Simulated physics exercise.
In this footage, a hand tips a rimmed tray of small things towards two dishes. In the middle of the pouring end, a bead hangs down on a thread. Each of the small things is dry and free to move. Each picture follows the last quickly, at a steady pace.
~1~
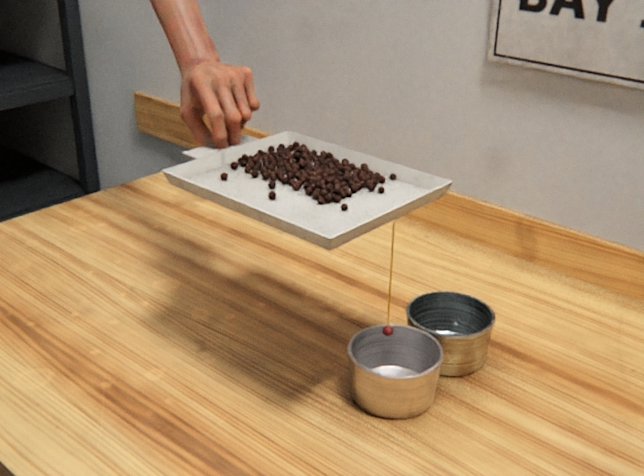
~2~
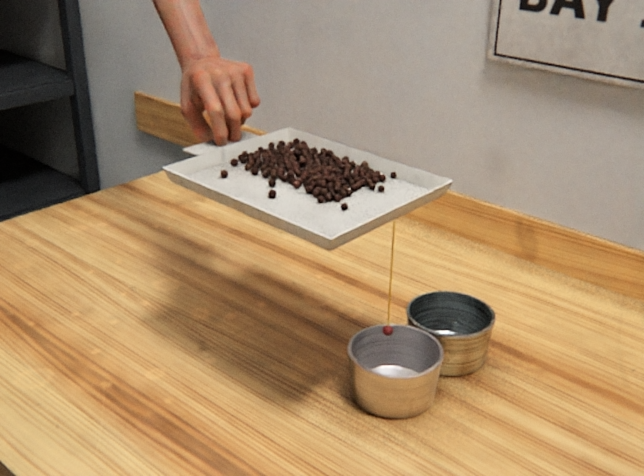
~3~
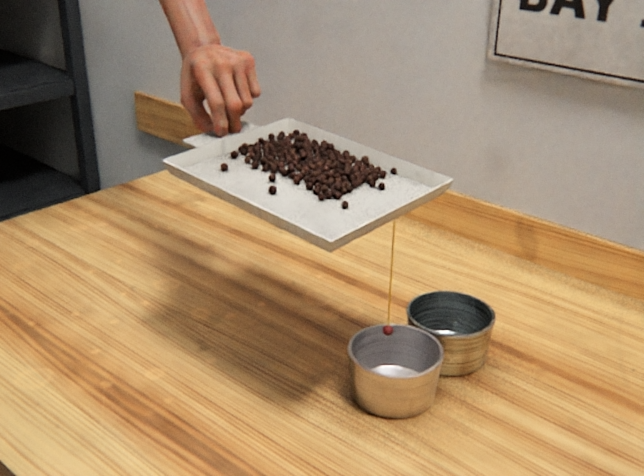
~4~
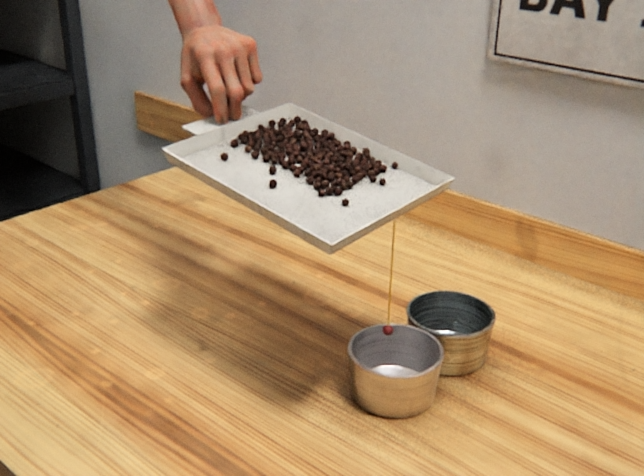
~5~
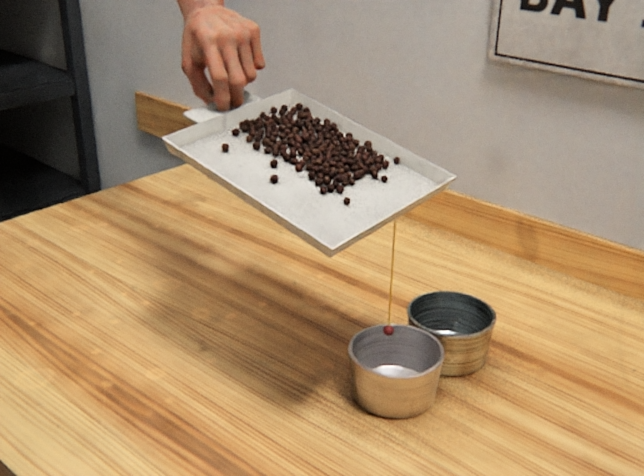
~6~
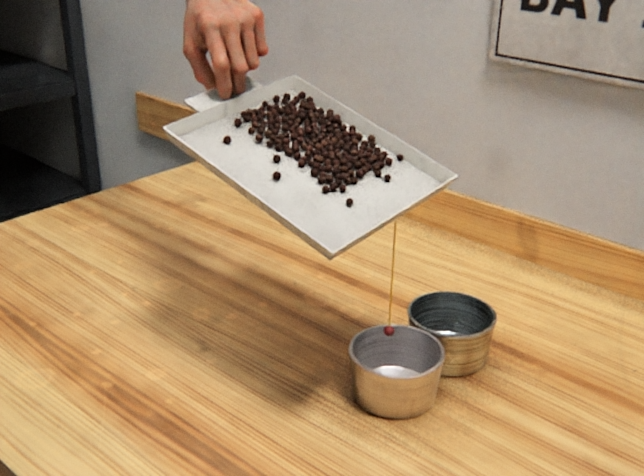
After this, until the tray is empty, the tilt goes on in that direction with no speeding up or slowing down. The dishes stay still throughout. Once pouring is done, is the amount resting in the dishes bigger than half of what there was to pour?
No, looks like most of the load ends up spilled, you see.
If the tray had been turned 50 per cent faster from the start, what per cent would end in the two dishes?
It would be close to 10 per cent.
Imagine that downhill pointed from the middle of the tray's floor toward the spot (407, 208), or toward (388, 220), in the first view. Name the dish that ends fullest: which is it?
Note: Place 1, the dish at the right; place 2, the dish at the left.
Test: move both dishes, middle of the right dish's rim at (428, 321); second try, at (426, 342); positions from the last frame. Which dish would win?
In the first try it's the one on the left, and in the second it's the one on the left.
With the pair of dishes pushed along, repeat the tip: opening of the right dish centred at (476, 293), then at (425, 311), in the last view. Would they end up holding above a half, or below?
Short of half and then Short of half.
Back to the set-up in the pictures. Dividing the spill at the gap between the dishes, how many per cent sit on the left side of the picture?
It works out at some 90 percent.
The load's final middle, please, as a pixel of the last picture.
About (356, 446).
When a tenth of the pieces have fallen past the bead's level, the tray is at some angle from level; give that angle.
55 degrees.
Shortly afterwards, tray tipped steeply; near half on the tray; a little in the left dish; near a quarter outside both; near a quarter in the air.
Next, tray tipped past a quarter turn; a little in the left dish; the bulk outside both; a little in the air.
Some moments later, tray tipped past a quarter turn; a little in the left dish; the bulk outside both.
In the end, tray tipped past a quarter turn; a little in the left dish; none at all in the right dish; the bulk outside both.
